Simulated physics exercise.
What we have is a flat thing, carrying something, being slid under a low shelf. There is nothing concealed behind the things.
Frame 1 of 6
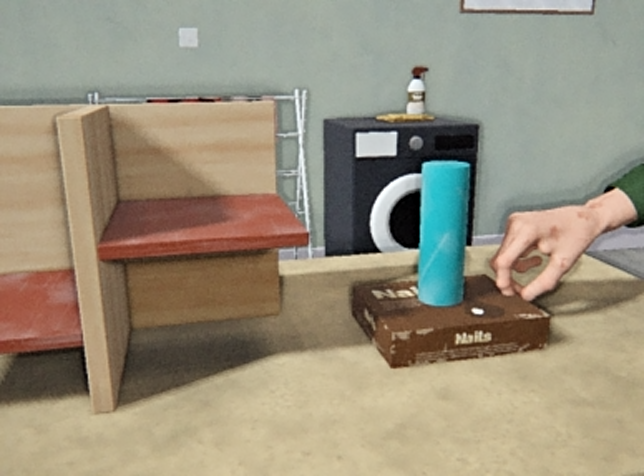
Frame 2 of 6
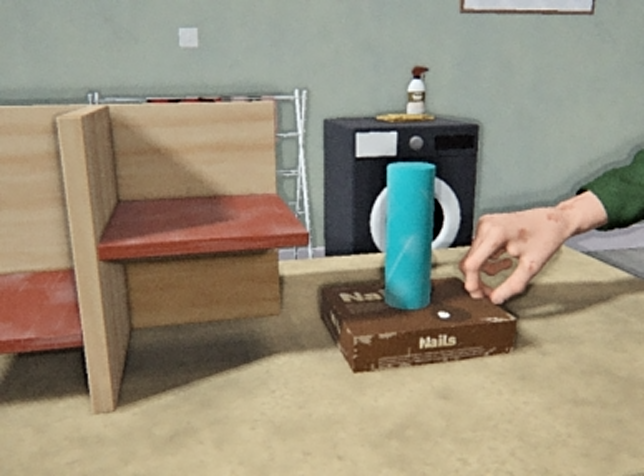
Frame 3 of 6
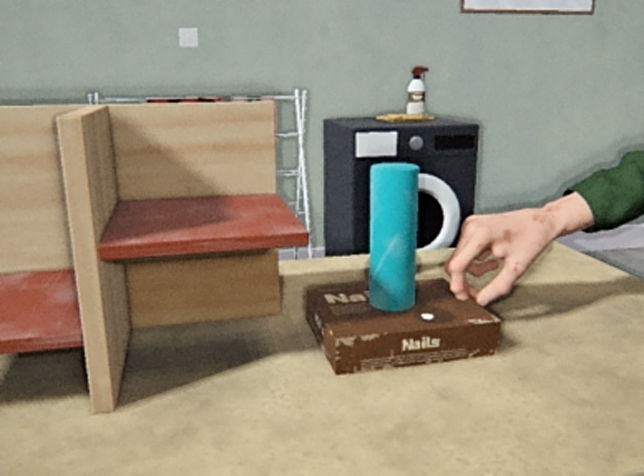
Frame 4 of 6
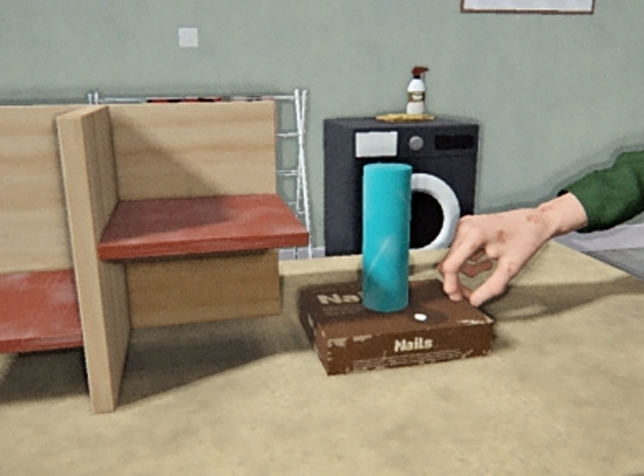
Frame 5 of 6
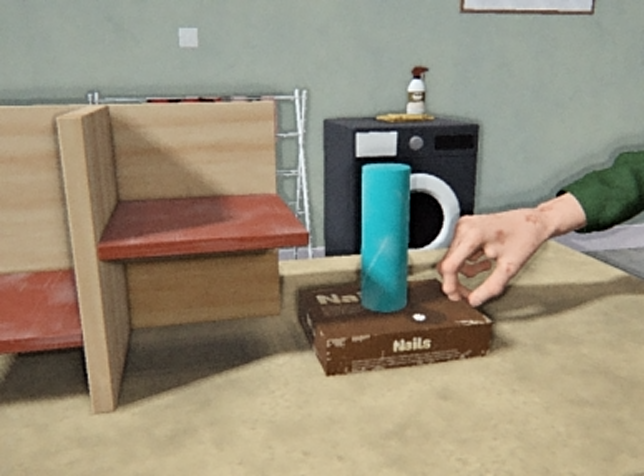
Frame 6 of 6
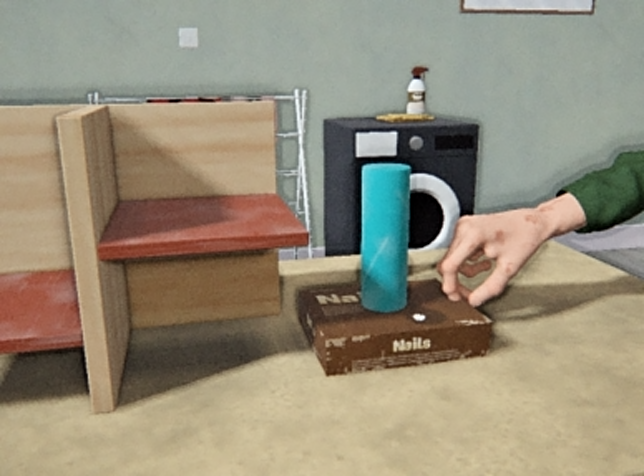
On a tabletop near a wooden unit with red shelves, a hand slides a brown box of nails carrying an upright turquoise cylinder a short way left, slowing until the box, cylinder and hand are barely moving.
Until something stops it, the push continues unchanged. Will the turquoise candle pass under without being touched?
It sits too high.
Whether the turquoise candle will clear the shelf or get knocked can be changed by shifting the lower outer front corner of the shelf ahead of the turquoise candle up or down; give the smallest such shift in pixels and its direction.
The tipping point sits around 60 pixels higher.
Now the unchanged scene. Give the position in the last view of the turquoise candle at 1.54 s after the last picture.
Close to (313, 242).
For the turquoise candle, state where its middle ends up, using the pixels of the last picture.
About (353, 302).
Then, 1.54 s after the last picture, turquoise candle tipped 33° from how it was near (313, 242).
At rest, the turquoise candle gets scraped off its spot, near (352, 303).
